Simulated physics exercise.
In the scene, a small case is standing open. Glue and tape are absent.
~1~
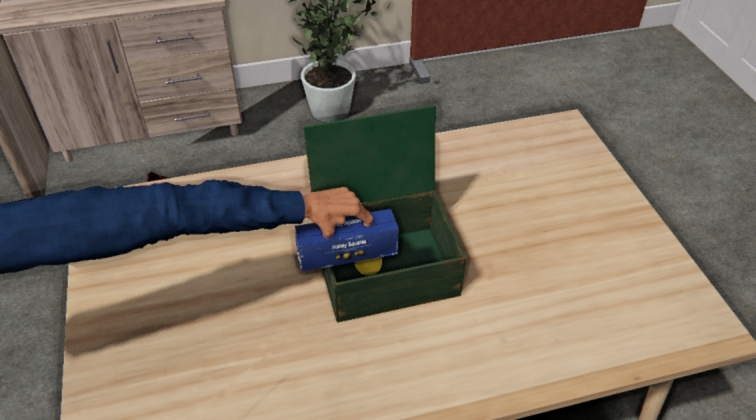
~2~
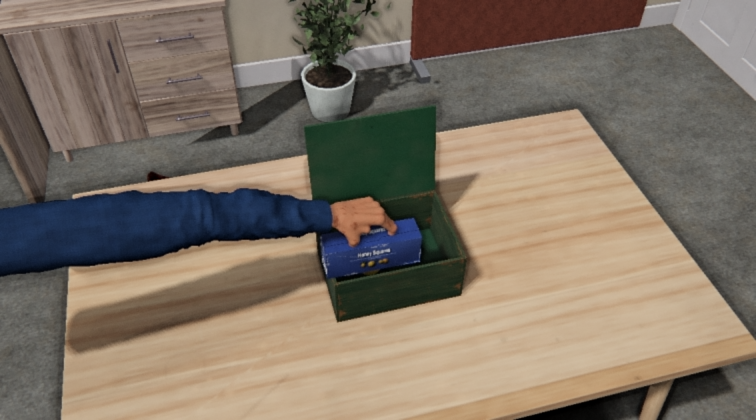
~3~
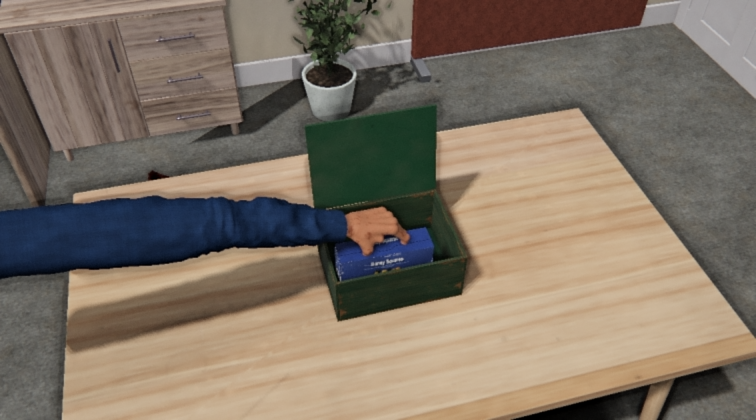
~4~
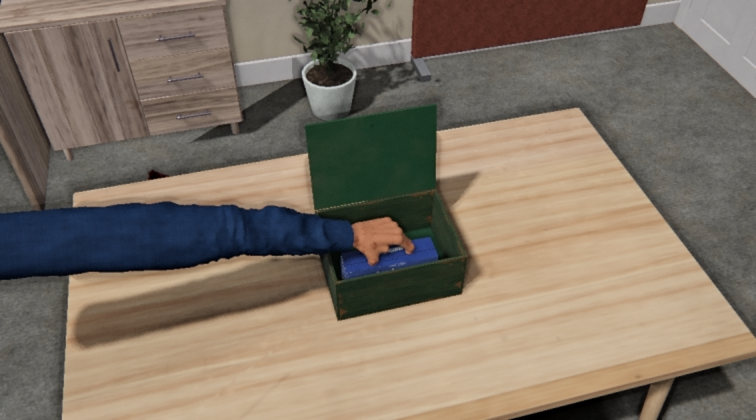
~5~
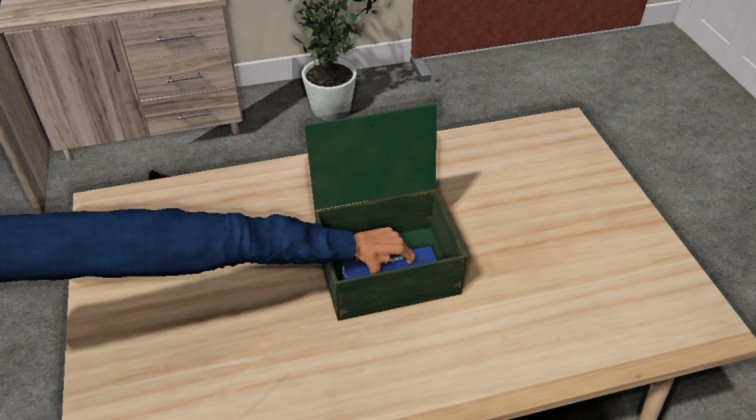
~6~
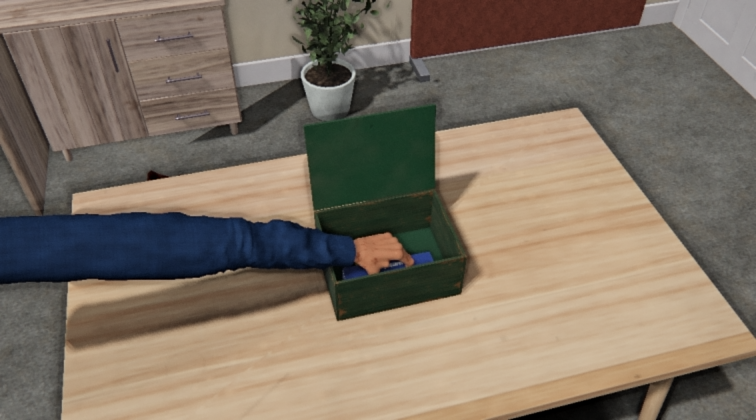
At the start, a hand at the end of a blue-sleeved arm holds a blue carton over an open green case on a wooden table. The hand moves the carton slightly right and lowers it inside, until it is mostly hidden behind the case's front wall, the fingers still on it.
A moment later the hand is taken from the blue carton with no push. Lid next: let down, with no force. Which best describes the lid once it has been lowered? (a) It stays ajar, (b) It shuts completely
It shuts completely.
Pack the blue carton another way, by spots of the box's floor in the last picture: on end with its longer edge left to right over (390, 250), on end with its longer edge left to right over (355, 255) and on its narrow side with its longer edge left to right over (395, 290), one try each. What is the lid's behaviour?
In order, the lid gets blocked, then gets blocked, then fits down.
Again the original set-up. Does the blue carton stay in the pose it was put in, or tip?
The blue carton keeps its pose.
Then, 1.20 s on from there, lid starting down.
Then, 1.60 s on from there, lid 57° above the rim.
Then, 1.80 s on from there, lid 36° above the rim.
Then, 2.00 s on from there, lid 10° above the rim.
In the end, lid shut; both unmoved. At the end, from the last picture's camera, blue carton near (389, 281).
